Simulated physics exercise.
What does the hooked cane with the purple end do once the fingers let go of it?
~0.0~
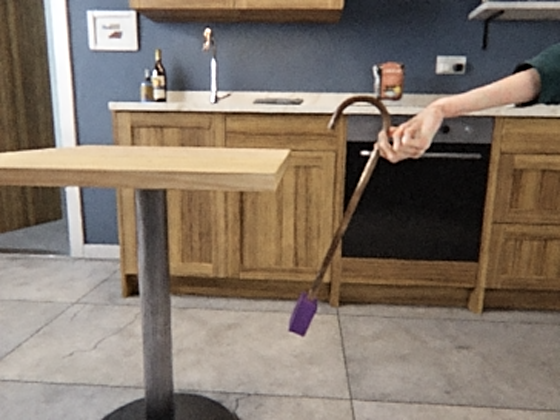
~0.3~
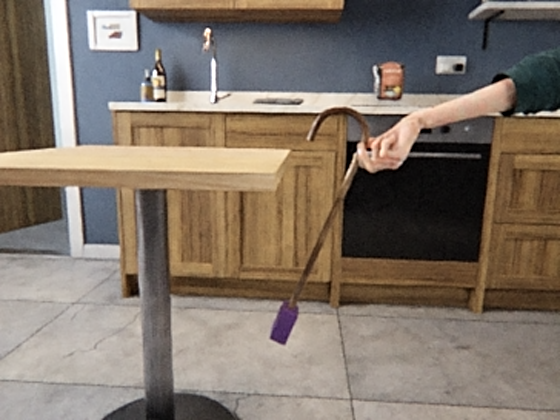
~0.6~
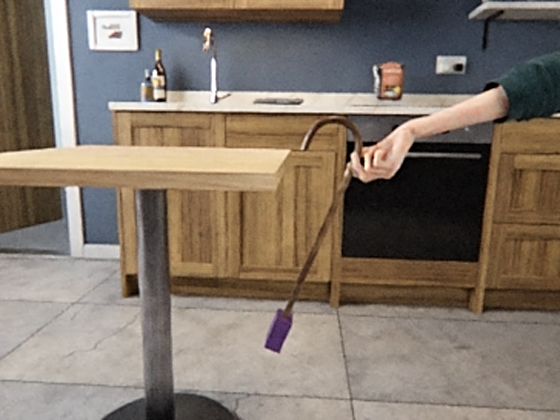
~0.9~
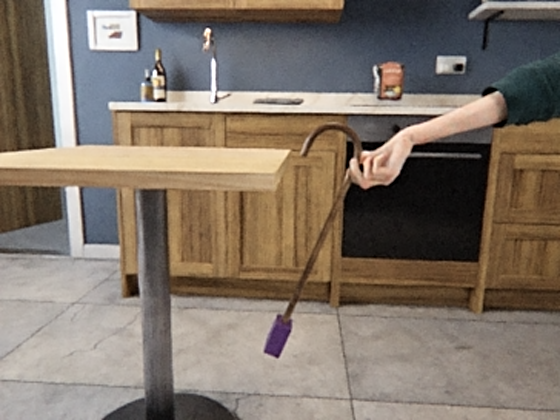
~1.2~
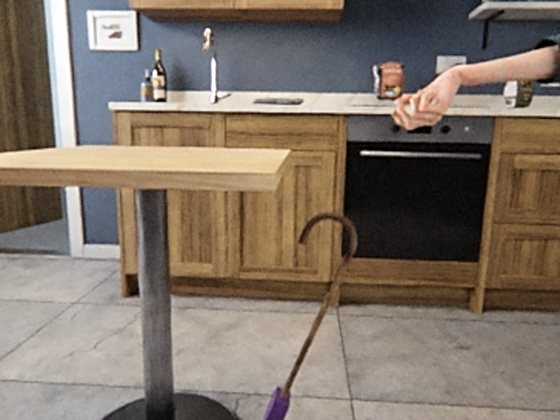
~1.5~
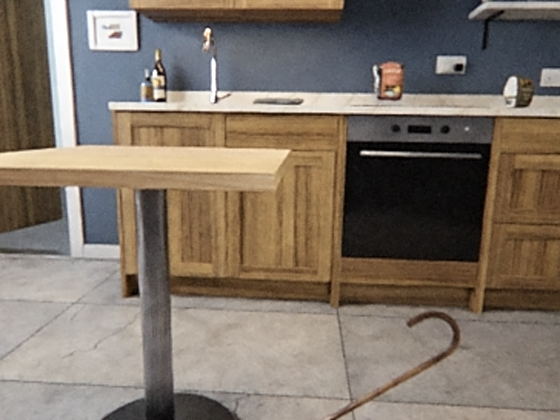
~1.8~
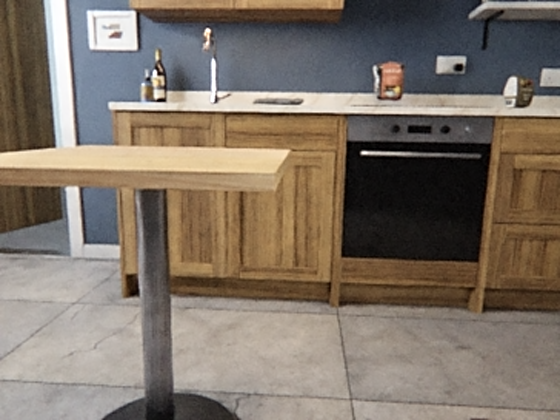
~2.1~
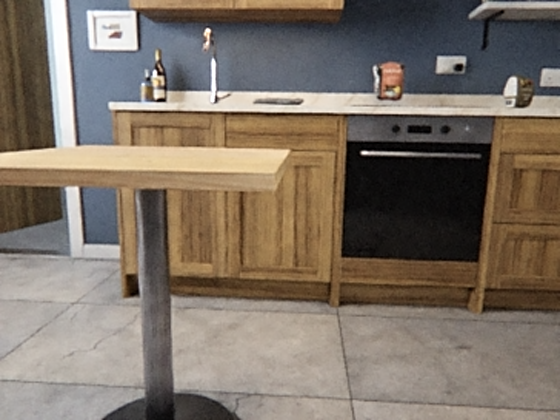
It drops past the edge of the table instead of hanging there, then tips over and goes out of view.
A hand moves a hooked cane with a purple end to the table edge, releases it, and it falls out of view.
